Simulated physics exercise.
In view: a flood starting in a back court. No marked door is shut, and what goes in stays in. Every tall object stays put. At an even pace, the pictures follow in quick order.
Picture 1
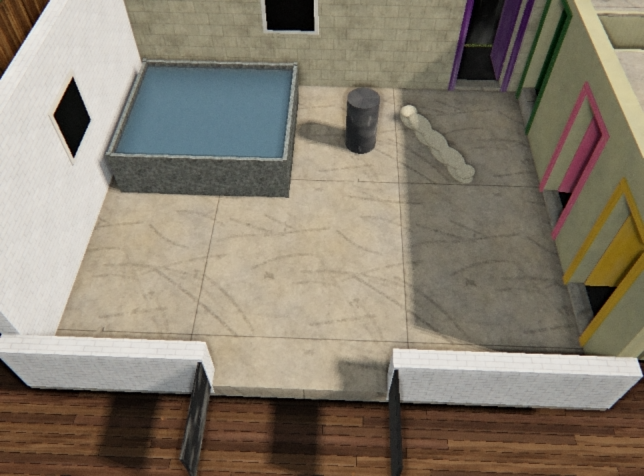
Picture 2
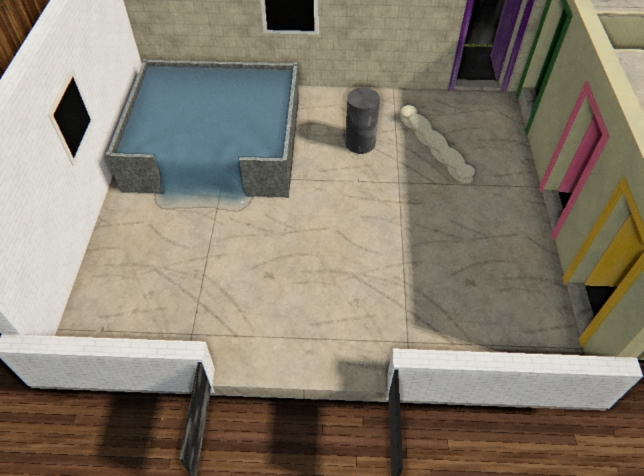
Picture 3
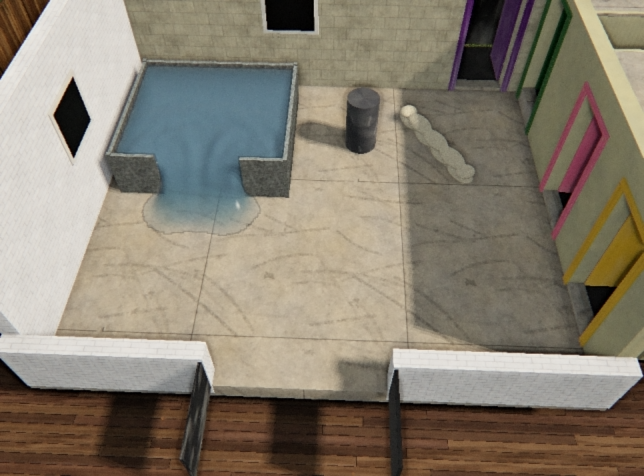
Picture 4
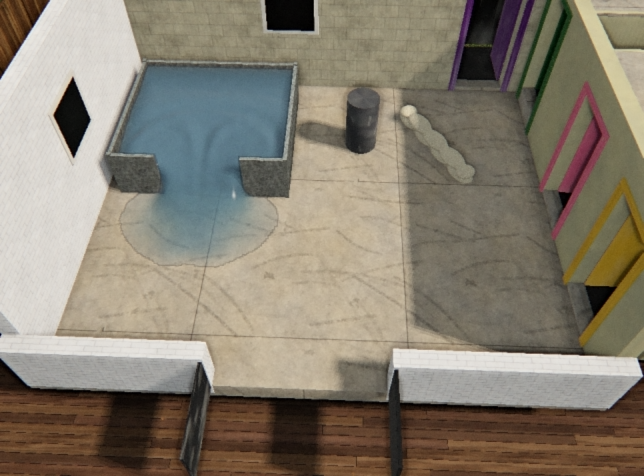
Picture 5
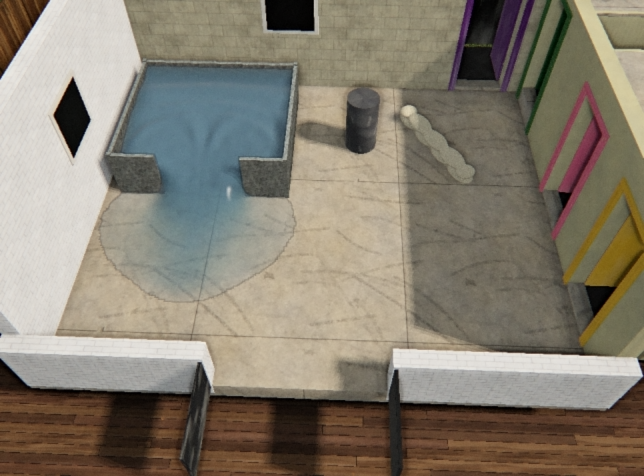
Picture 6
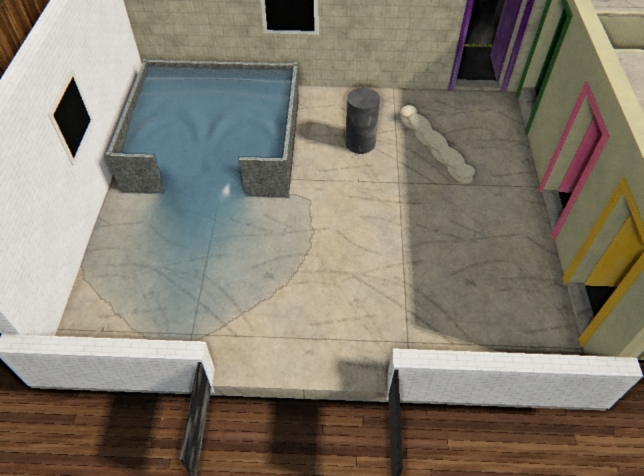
The video shows a walled court with a raised tank of blue water, a dark cylinder and coloured doorways; a gap opens in the tank's front wall, and water pours out, spreading steadily forward across the pale floor.
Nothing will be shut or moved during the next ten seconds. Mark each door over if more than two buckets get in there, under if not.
Green door - under; yellow door - over; purple door - under; pink door - under.
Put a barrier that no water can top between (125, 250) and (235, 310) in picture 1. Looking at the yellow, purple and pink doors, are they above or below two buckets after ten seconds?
Briefly, yellow ends up above; purple ends up above; pink ends up above.
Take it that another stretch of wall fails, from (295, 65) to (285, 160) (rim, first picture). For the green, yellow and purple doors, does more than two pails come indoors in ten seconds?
Green door floods; yellow door passes that mark; purple door floods.
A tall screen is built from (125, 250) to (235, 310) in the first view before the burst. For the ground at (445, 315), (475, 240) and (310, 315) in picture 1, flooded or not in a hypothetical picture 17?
Results in order: Swamped / bone-dry / swamped.
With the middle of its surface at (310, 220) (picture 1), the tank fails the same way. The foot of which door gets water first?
It's the yellow-painted one that comes first.
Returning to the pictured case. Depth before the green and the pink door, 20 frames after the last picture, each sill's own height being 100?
Roughly 0 % and 0 %, respectively.
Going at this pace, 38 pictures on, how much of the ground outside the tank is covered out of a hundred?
About 60 per cent.
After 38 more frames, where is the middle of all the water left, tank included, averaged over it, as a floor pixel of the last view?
Somewhere around (232, 225) in the last view.
A moment on, water covers 30 % of the floor; the green door not reached, the yellow door not reached, the purple door not reached, the pink door not reached.
Next, water covers 35 % of the floor; the green door not reached, the yellow door not reached, the purple door not reached, the pink door not reached.
Then, water covers 40 % of the floor; the green door not reached, the yellow door not reached, the purple door not reached, the pink door not reached.
Later, water covers 60 % of the floor; the green door not reached, the yellow door over two buckets in, the purple door not reached, the pink door wet at the sill, nothing in.
In the end, water covers 85 % of the floor; the green door wet at the sill, nothing in, the yellow door far over two buckets in, the purple door wet at the sill, nothing in, the pink door wet at the sill, nothing in.
